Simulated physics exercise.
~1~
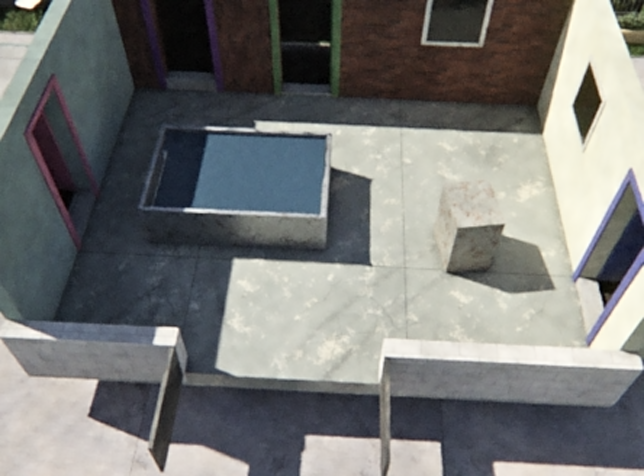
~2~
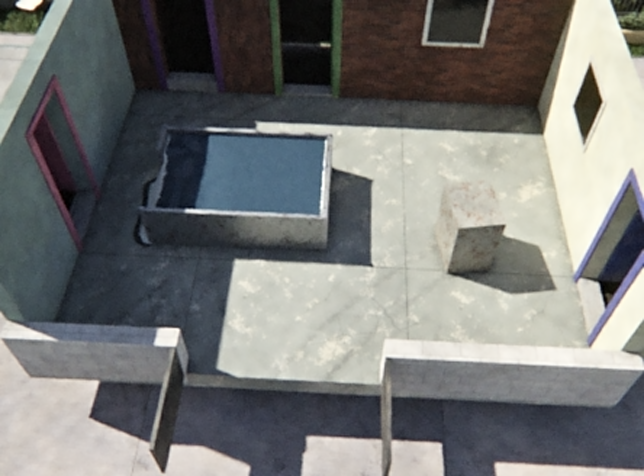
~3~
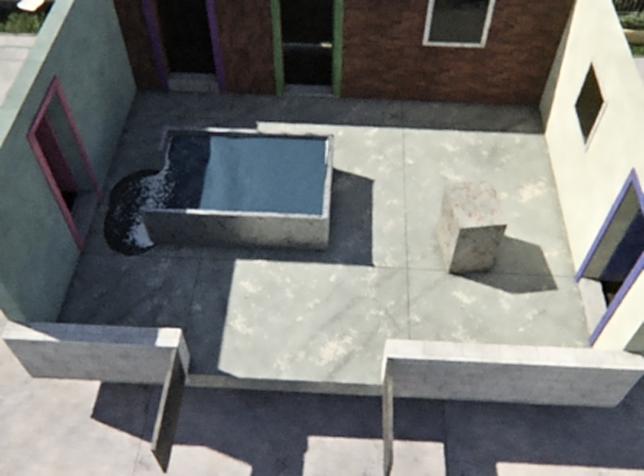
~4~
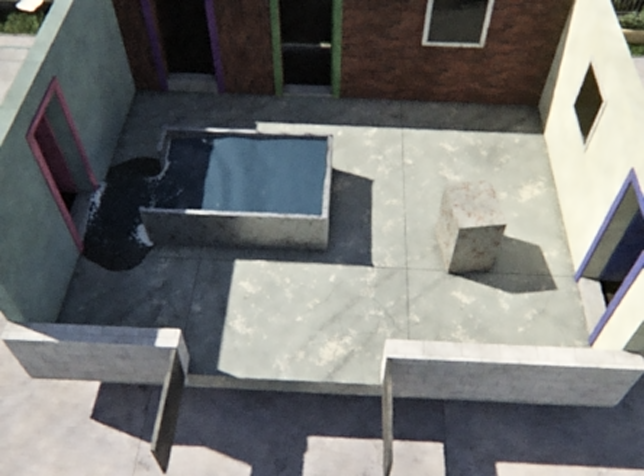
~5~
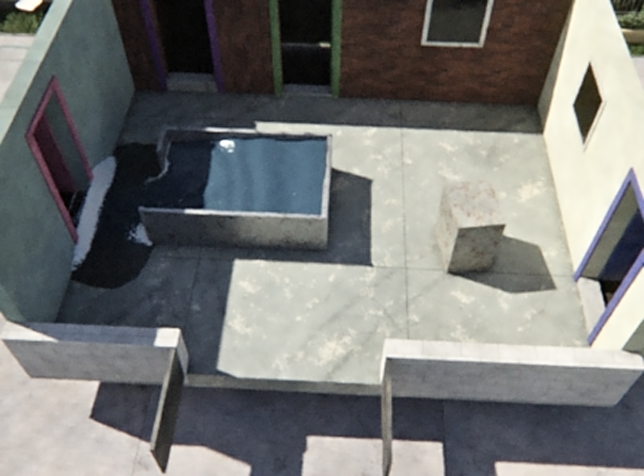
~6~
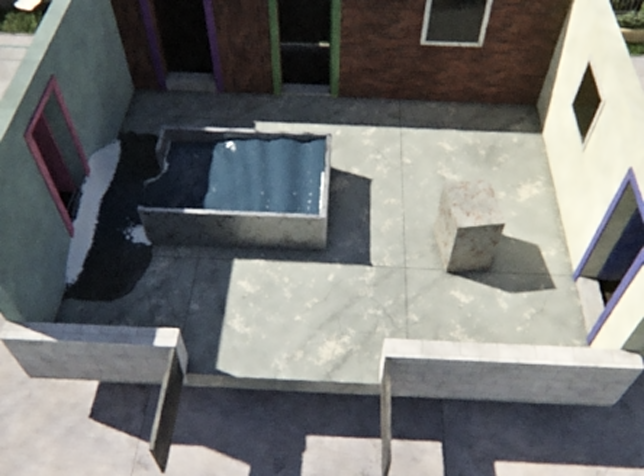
In a walled court, water bursts from a tank's left end and spreads across the floor.
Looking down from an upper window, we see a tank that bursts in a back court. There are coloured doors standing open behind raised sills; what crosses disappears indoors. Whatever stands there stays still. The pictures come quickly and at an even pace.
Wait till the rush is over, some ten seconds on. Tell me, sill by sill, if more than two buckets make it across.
In order: The green door does not go over two buckets; the purple door does not go over two buckets; the pink door goes over two buckets; the blue door does not go over two buckets.
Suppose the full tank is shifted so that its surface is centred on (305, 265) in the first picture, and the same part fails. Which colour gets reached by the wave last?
I'd go with the blue-painted one.
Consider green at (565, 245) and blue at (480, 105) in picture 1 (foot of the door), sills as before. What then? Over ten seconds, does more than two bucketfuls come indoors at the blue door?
The blue one lets less in.
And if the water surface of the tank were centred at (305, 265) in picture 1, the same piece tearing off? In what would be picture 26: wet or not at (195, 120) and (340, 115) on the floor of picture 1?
One after the other: Reached, untouched.
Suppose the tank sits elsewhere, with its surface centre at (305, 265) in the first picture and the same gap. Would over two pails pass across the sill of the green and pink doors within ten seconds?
The green door exceeds it while the pink door doesn't reach it.
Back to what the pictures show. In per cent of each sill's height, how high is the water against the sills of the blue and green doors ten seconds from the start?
In order: Roughly 70 and 50 in a hundred.
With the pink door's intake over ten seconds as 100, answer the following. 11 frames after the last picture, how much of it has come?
About 75 per cent.
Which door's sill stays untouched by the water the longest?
Answer - the door marked blue.
A moment on, water covers 15 % of the floor; the green door not reached, the purple door not reached, the pink door far over two buckets in, the blue door not reached.
Next, water covers 25 % of the floor; the green door not reached, the purple door wet at the sill, nothing in, the pink door far over two buckets in, the blue door not reached.
Then, water covers 50 % of the floor; the green door wet at the sill, nothing in, the purple door wet at the sill, nothing in, the pink door far over two buckets in, the blue door not reached.
Later, water covers 90 % of the floor; the green door wet at the sill, nothing in, the purple door wet at the sill, nothing in, the pink door far over two buckets in, the blue door wet at the sill, nothing in.
In the end, water covers 95 % of the floor; the green door wet at the sill, nothing in, the purple door wet at the sill, nothing in, the pink door far over two buckets in, the blue door wet at the sill, nothing in.
